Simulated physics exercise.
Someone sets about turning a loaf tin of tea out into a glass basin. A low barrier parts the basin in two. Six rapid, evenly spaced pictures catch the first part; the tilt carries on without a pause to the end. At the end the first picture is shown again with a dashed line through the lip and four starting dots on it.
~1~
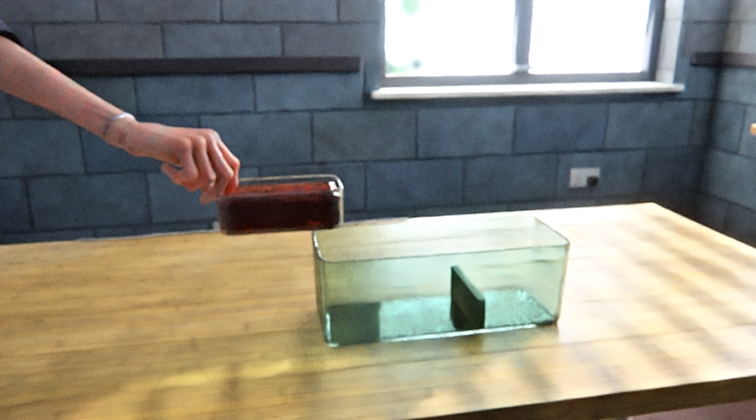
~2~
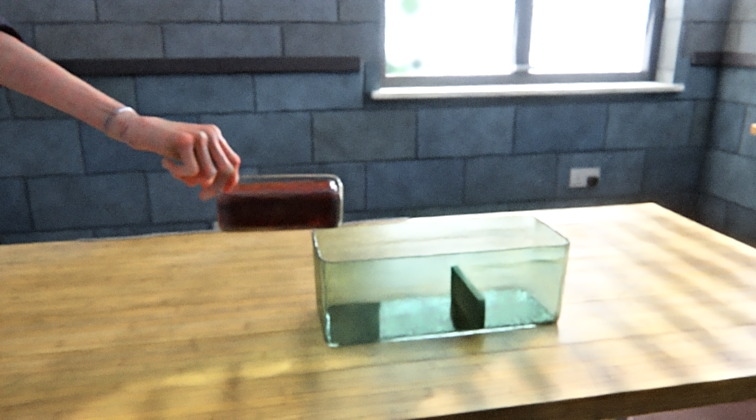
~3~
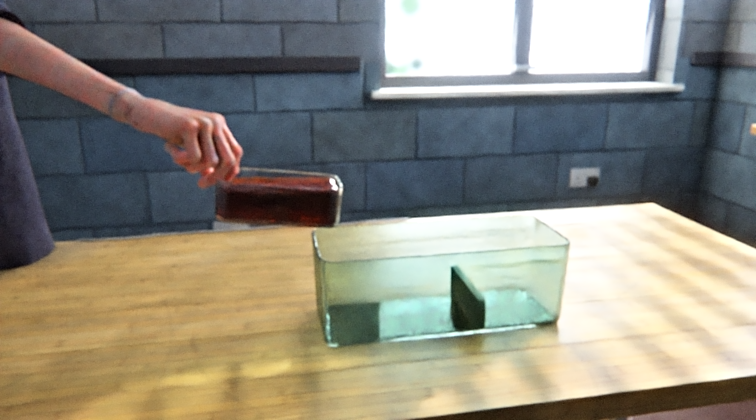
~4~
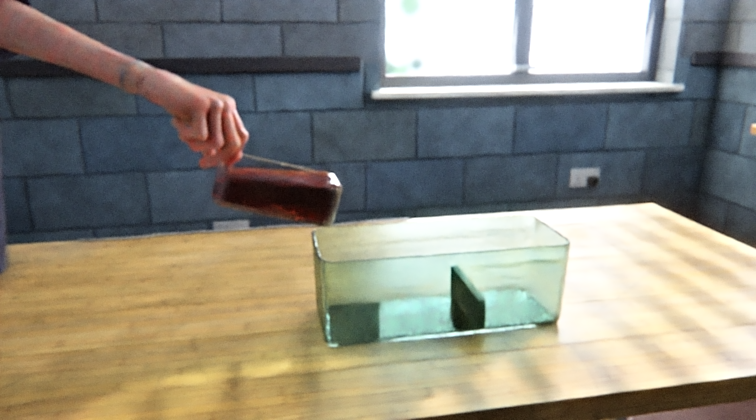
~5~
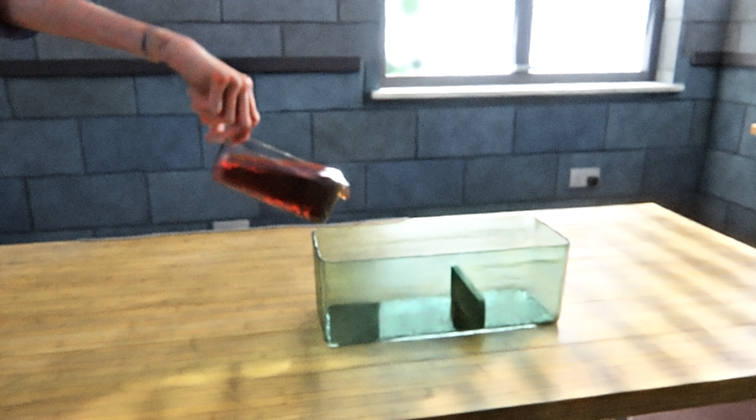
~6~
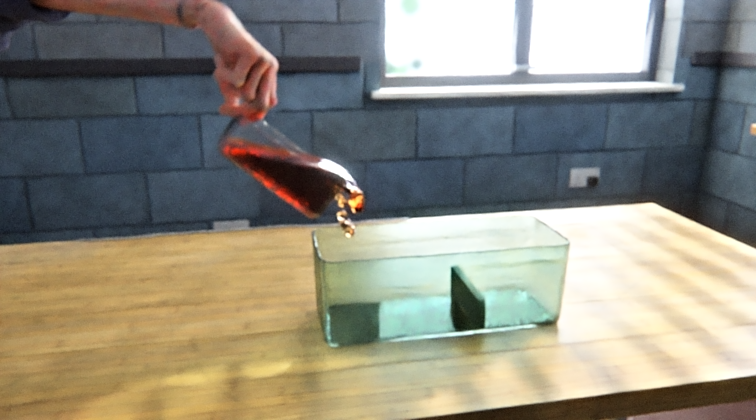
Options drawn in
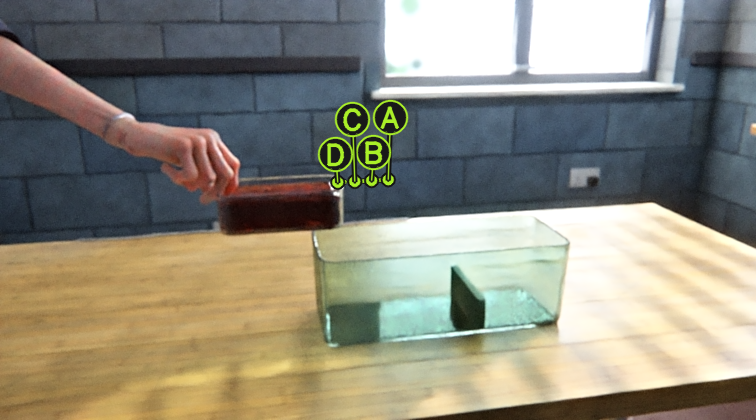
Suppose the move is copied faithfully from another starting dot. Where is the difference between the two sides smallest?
The best dot is A.
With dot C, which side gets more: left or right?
The left side.
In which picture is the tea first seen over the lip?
In picture 4.
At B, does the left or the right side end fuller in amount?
More ends on the left.
On the marked copy, A at (388, 179); B at (371, 180); C at (354, 181); D at (337, 182).
For dot A, about 45 % ends left of the wall and 51 % right of it; 4 % is lost outside.
For dot B, about 79 % ends left of the wall and 15 % right of it; 5 % is lost outside.
For dot C, about 87 % ends left of the wall and 5 % right of it; 7 % is lost outside.
For dot D, about 88 % ends left of the wall and 6 % right of it; 5 % is lost outside.
